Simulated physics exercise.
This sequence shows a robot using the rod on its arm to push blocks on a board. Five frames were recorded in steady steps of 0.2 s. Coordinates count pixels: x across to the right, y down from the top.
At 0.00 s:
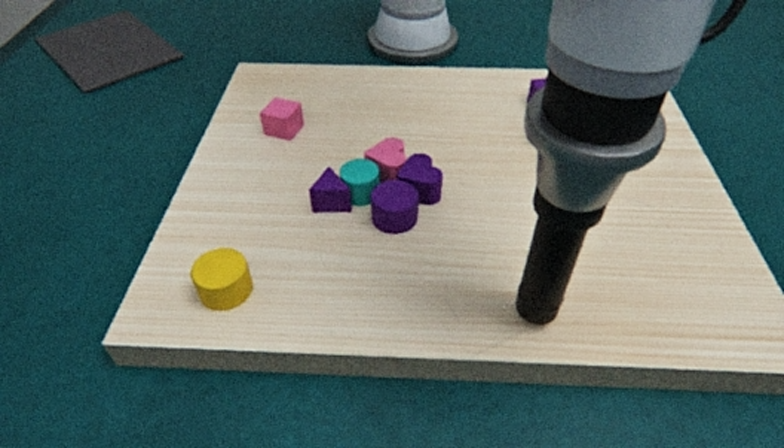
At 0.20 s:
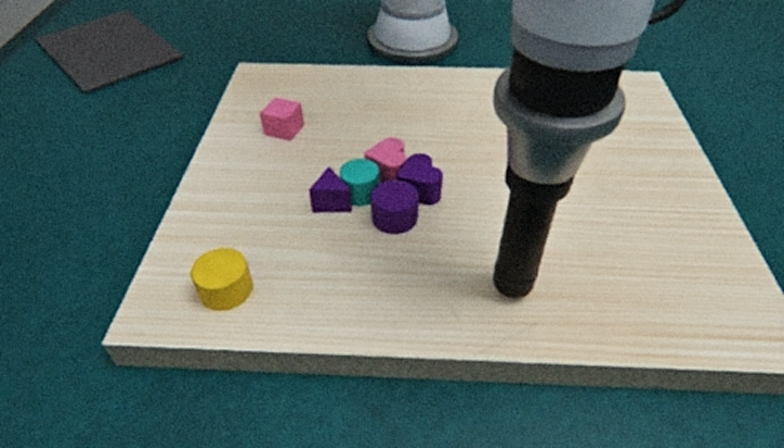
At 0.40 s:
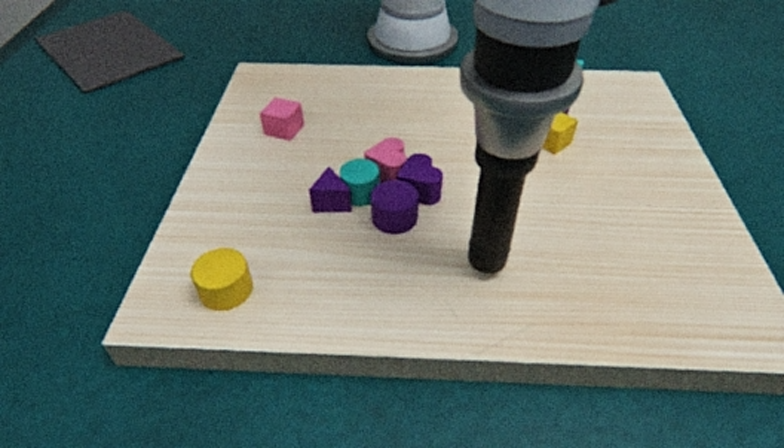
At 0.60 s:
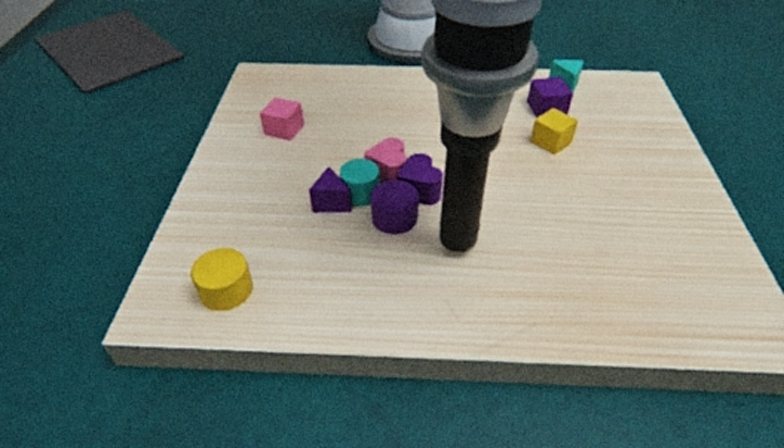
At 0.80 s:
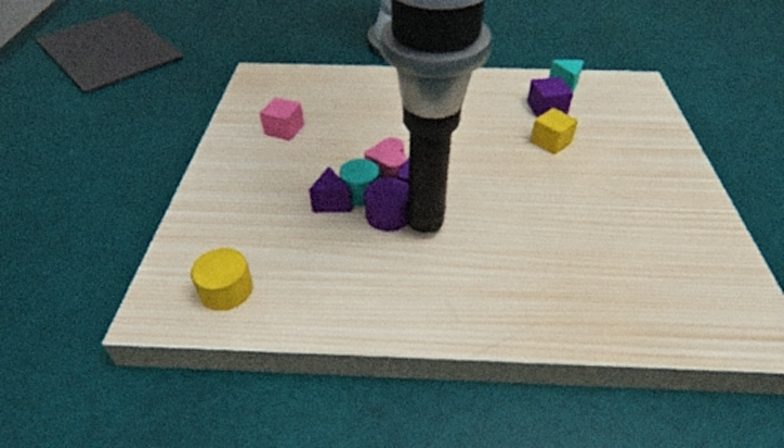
On a pale wooden board over a dark green surface, seen from above at a fixed angle, a grey robot arm holds a black rod upright. A yellow cylinder sits lower left, a pink cube upper left, purple, turquoise and pink blocks cluster mid-board, and more blocks lie upper right. The rod glides left and away from the viewer, uncovering those far blocks, then nudges the purple cylinder slightly left.
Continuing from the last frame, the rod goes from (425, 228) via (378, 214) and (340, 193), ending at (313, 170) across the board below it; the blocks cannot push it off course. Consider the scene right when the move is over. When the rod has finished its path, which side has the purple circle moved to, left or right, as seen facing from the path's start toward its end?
It's going to go left.
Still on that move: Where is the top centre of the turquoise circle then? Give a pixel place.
I'd guess (317, 126).
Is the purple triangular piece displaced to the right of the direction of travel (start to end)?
My answer is no.
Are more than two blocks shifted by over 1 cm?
In short: Yes.
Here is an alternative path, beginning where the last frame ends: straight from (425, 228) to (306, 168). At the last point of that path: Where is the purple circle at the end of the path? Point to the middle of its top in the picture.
Close to (274, 165).
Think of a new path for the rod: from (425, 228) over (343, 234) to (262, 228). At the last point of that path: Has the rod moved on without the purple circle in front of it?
I expect so.
What follows on the original path. One third of the way, rod at (378, 206); purple triangular piece at (305, 178), turned 30° clockwise; turquoise circle at (333, 152); purple circle at (340, 178).
Two thirds of the way, rod at (339, 186); purple triangular piece at (265, 176); turquoise circle at (324, 143); purple circle at (299, 166).
At the end, rod at (312, 162); purple triangular piece at (253, 178), turned 20° anticlockwise; turquoise circle at (317, 126); purple circle at (271, 156); purple heart-shaped block still.
